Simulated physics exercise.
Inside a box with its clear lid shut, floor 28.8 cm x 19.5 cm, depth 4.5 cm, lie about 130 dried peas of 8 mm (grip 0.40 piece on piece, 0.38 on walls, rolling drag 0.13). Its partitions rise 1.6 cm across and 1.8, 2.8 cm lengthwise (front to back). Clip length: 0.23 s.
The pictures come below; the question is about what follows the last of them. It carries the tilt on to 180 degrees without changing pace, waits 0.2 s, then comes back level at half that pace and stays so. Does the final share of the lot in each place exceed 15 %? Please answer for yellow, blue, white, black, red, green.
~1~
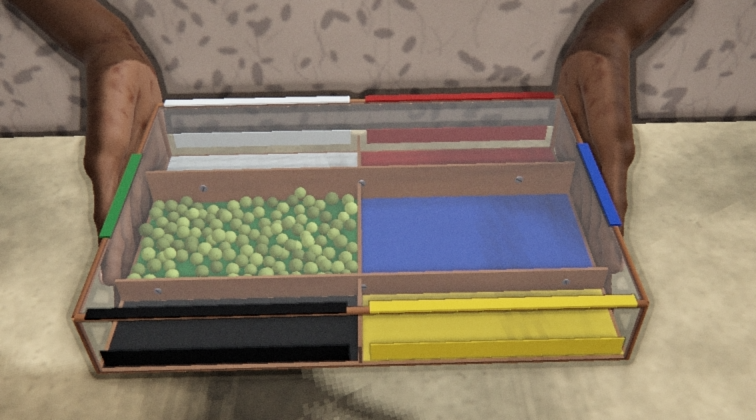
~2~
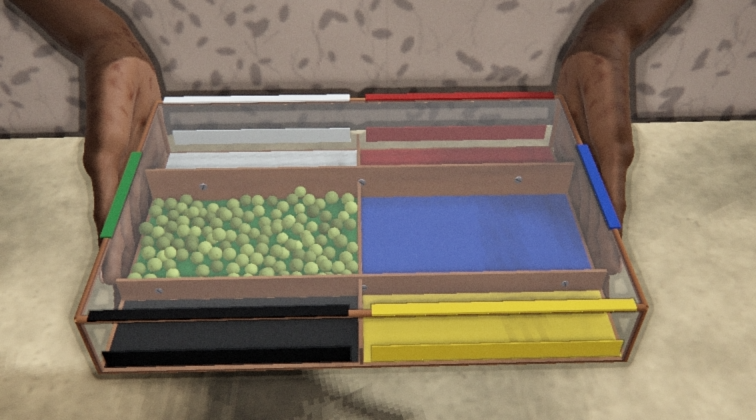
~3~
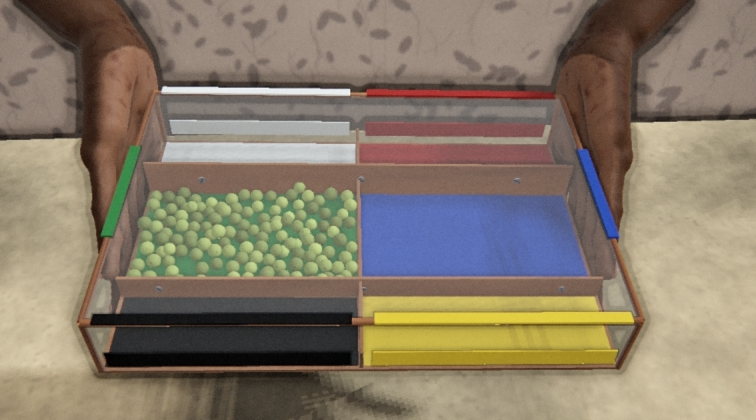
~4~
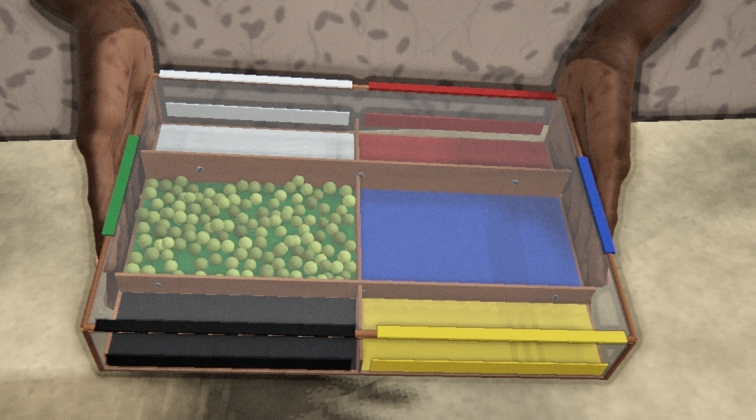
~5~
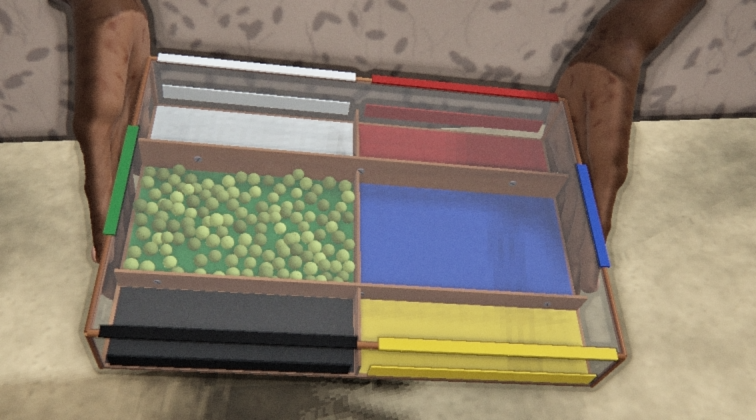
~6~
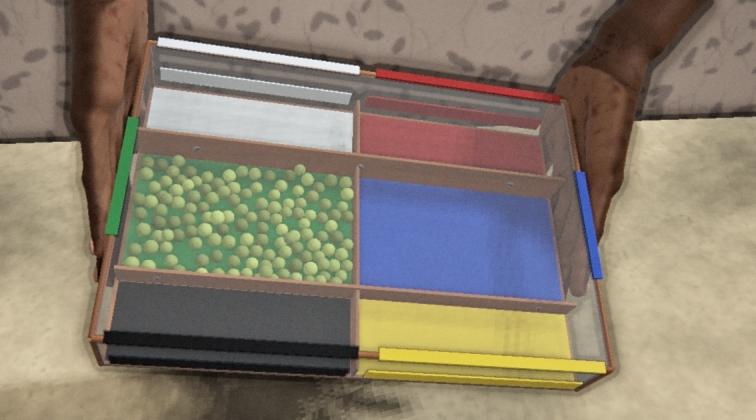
Yellow compartment: Exceeds it; blue compartment: Does not; white compartment: Does not; black compartment: Does not; red compartment: Does not; green compartment: Does not.
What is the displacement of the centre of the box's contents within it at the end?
Some 18.0 cm.
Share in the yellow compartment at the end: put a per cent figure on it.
About 95 per cent.
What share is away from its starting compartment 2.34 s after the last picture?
Around 100 %.
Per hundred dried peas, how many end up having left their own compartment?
Near 100 in a hundred.
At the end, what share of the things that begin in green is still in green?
That works out to around 0 per cent.
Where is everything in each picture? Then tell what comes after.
Box at (362, 316); tilt 0 degrees; green 100 %, in the first picture.
Box at (364, 319); tilt 1 degrees, in the second picture.
Box at (366, 327); tilt 5 degrees; low side front right, in the third picture.
Box at (369, 338); tilt 11 degrees; low side front right, in the fourth picture.
Box at (370, 349); tilt 18 degrees; low side front right, in the fifth picture.
Box at (370, 357); tilt 24 degrees; low side front right; green 100 %, in the sixth picture.
Then, 1.28 s after the last picture, tilt 180 degrees; yellow 70 %, black 30 %; middle of all pieces near (280, 171).
Then, 2.34 s after the last picture, tilt 118 degrees; yellow 70 %, black 30 %; middle of all pieces near (332, 289).
Then, 3.31 s after the last picture, tilt 51 degrees; yellow 95 %, black 5 %; middle of all pieces near (464, 366).
Then, 4.25 s after the last picture, tilt 0 degrees; yellow 95 %, black 5 %; middle of all pieces near (530, 321).
In the end, yellow 95 %, blue 0 %, white 0 %, black 5 %, red 0 %, green 0 %.
